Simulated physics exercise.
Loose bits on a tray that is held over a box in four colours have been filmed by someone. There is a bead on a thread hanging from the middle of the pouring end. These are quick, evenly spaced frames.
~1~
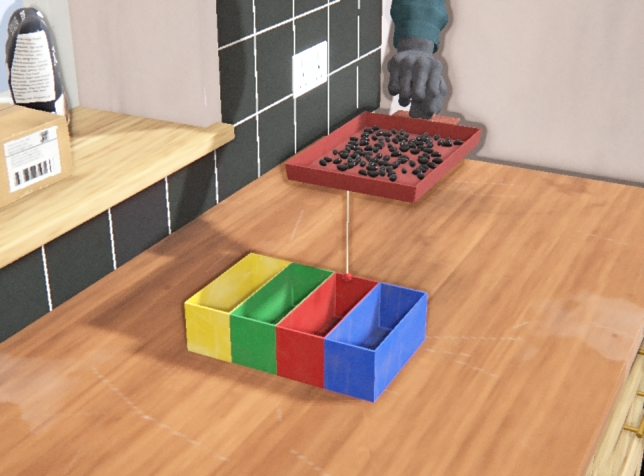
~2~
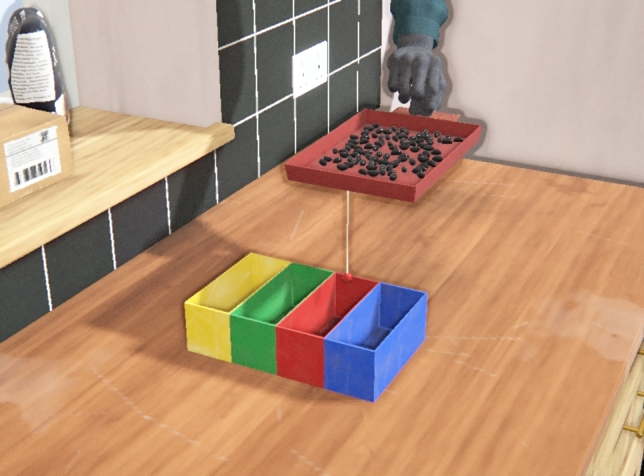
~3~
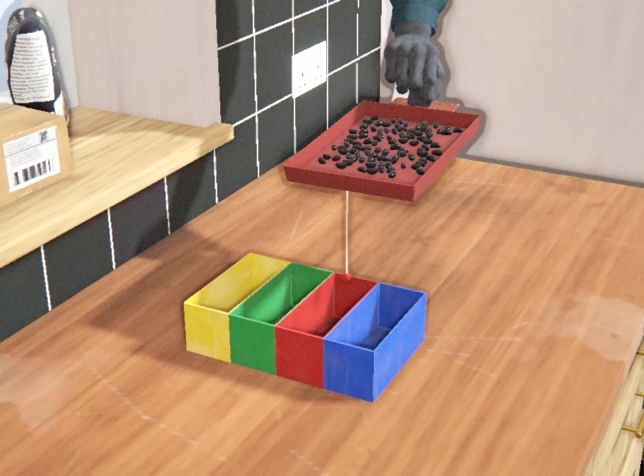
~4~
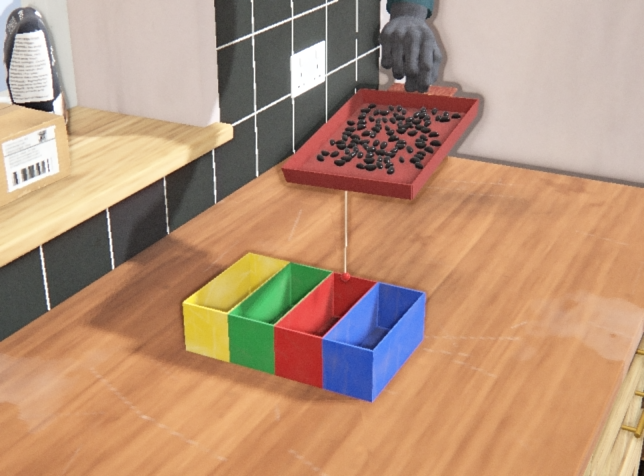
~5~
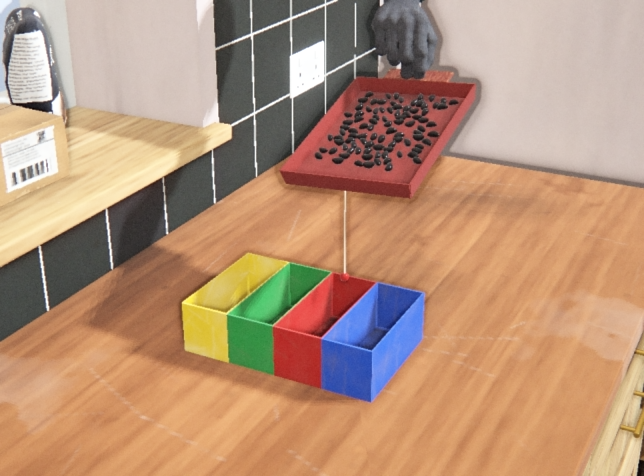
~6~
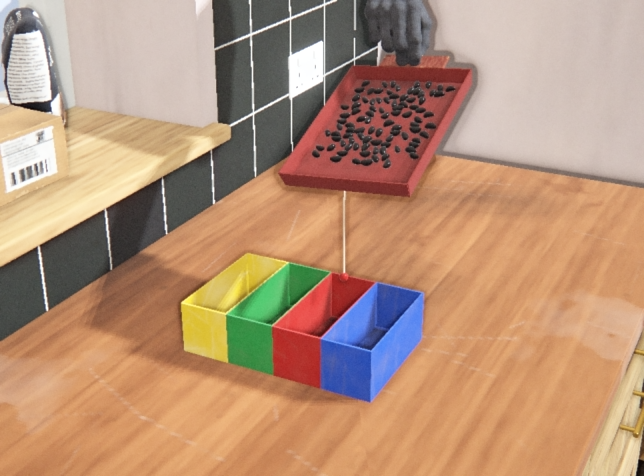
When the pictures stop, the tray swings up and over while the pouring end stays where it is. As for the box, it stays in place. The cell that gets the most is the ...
... Green one.
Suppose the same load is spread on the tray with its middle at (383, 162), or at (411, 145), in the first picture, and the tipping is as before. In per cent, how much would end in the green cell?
First case around 50 %, second case around 50 %.
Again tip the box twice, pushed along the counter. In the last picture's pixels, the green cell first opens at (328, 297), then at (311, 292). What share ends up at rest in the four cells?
Estimate: 90 % first, 100 % second.
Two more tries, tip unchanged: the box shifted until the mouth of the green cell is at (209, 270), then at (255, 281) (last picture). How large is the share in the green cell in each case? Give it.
Around 0 % followed by around 30 %.
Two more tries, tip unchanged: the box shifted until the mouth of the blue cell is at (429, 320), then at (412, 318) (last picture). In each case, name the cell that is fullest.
So the first one goes to the cell in yellow and the second to yellow.
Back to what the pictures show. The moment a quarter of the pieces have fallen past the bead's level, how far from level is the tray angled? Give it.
Roughly 120°.
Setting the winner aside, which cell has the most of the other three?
Second place: The cell in red.
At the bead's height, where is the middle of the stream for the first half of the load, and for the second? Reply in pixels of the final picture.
(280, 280) for the early half, (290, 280) for the late half.
Soon, tray tipped steeply; nearly all on the tray; a stray few falling or outside the box.
A while on, tray tipped past a quarter turn; most on the tray; a small part in the green cell; a small part in the red cell; a stray few in the yellow cell.
Towards the end, tray tipped past a quarter turn; about two thirds in the green cell; about a quarter in the red cell; a small part in the yellow cell; a stray few in the blue cell; a stray few falling or outside the box.
Finally, tray tipped past a quarter turn; about two thirds in the green cell; about a quarter in the red cell; a small part in the yellow cell; a stray few in the blue cell; a stray few outside the box.
